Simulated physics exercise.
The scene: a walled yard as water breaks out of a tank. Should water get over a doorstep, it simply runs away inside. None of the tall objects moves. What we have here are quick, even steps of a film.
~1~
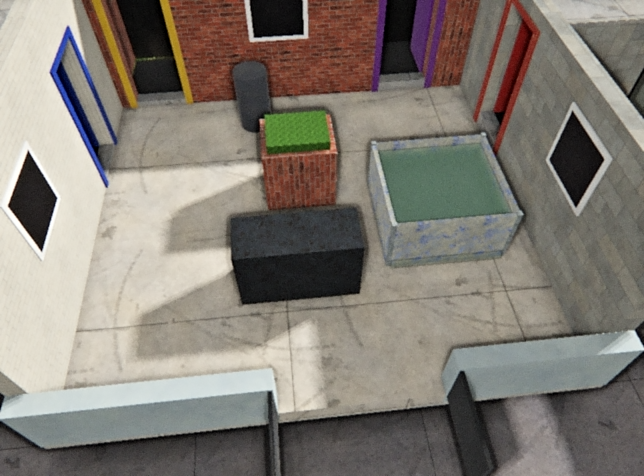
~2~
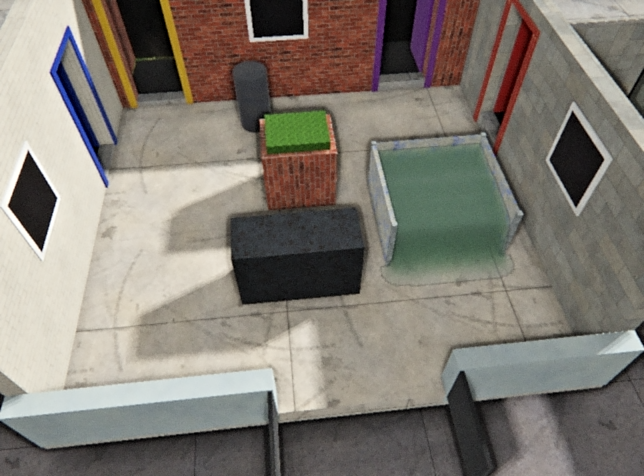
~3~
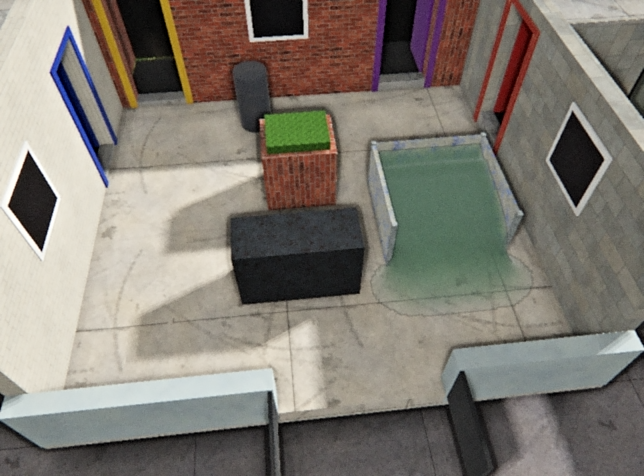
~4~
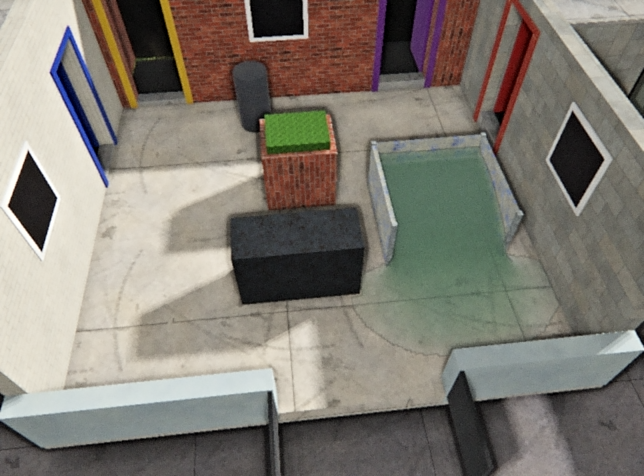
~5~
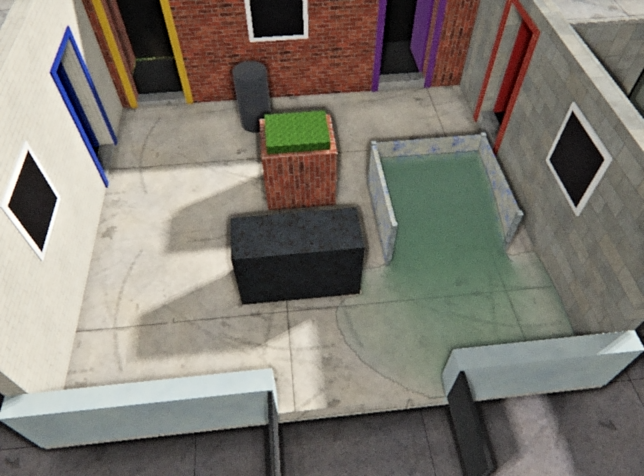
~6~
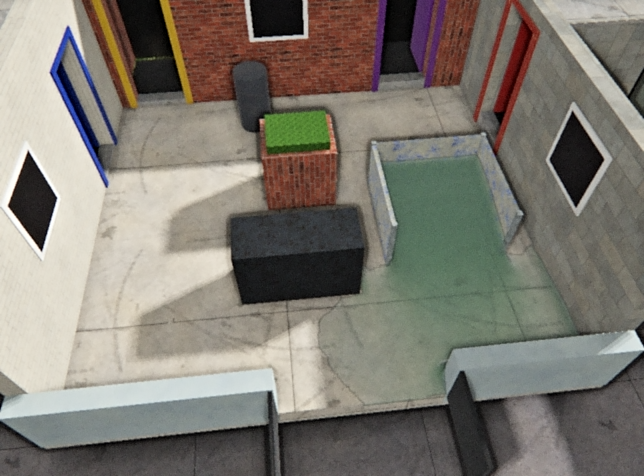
A pale-walled tank of green water stands at the right of a walled concrete yard, seen from high above by a still camera. Left of it are a grass-topped brick block, a black box and a dark grey cylinder, with blue, yellow, purple and red doorways around. The tank's near side disappears, and water pours out, spreading and thinning across the floor towards the viewer.
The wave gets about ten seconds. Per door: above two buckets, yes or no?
Red door no. Blue door no. Yellow door no. Purple door no.
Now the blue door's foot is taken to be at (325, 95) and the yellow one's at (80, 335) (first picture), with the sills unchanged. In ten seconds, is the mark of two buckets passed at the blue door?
Answer: Blue is not flooded.
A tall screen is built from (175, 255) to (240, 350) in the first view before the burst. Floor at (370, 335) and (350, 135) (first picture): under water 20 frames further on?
Soaked, not wet.
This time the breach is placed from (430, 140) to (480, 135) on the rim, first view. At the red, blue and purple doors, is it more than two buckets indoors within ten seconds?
The red door falls short; the blue door tops the limit; the purple door tops the limit.
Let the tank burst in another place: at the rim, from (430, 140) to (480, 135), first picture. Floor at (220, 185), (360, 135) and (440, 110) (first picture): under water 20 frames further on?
Submerged, submerged, submerged.
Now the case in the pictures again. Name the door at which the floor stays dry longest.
It's the one in yellow.
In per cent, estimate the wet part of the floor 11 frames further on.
I'd put it at roughly 20 per cent.
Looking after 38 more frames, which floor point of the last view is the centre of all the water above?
The water's centre sits above (359, 241).
A moment on, water covers 20 % of the floor; the red door not reached, the blue door not reached, the yellow door not reached, the purple door not reached.
Next, water covers 20 % of the floor; the red door not reached, the blue door not reached, the yellow door not reached, the purple door not reached.
Then, water covers 40 % of the floor; the red door wet at the sill, nothing in, the blue door not reached, the yellow door not reached, the purple door not reached.
Later, water covers 65 % of the floor; the red door wet at the sill, nothing in, the blue door wet at the sill, nothing in, the yellow door not reached, the purple door wet at the sill, nothing in.
In the end, water covers 95 % of the floor; the red door wet at the sill, nothing in, the blue door wet at the sill, nothing in, the yellow door wet at the sill, nothing in, the purple door wet at the sill, nothing in.
